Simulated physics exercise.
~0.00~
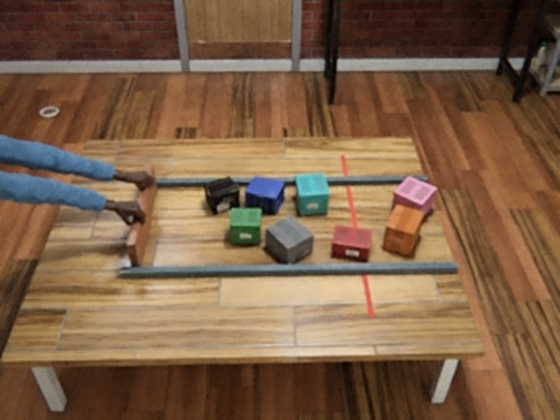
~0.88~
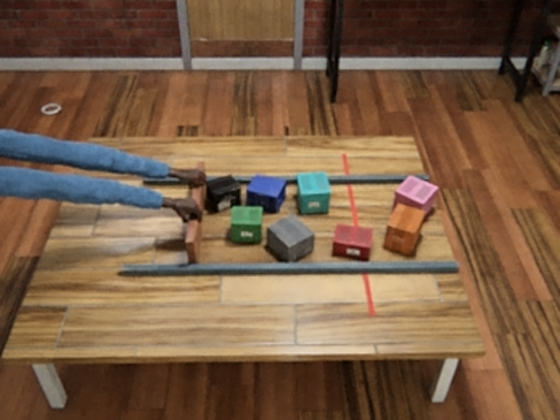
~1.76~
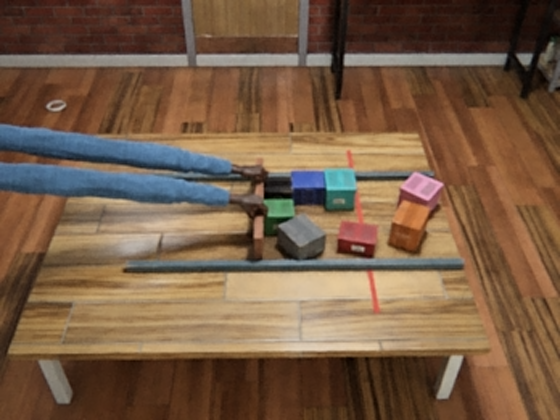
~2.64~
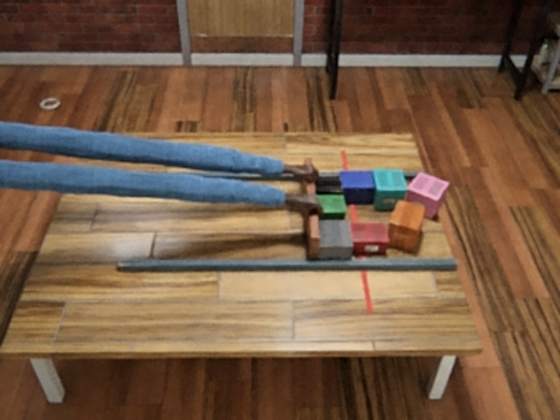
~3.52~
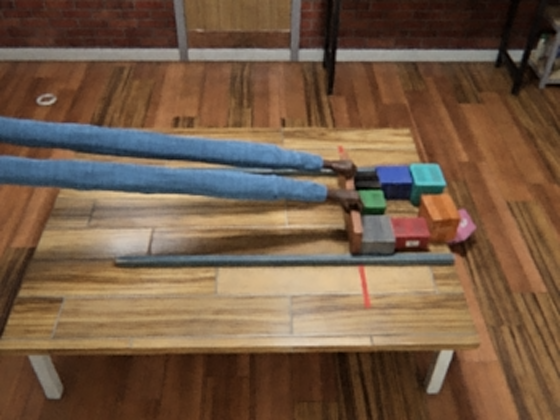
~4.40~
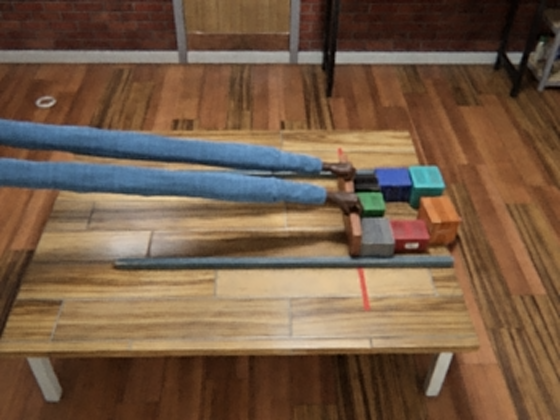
Two blue-sleeved arms pushing a plank right to a red tape line, bunching coloured boxes together as the pink one drops off.
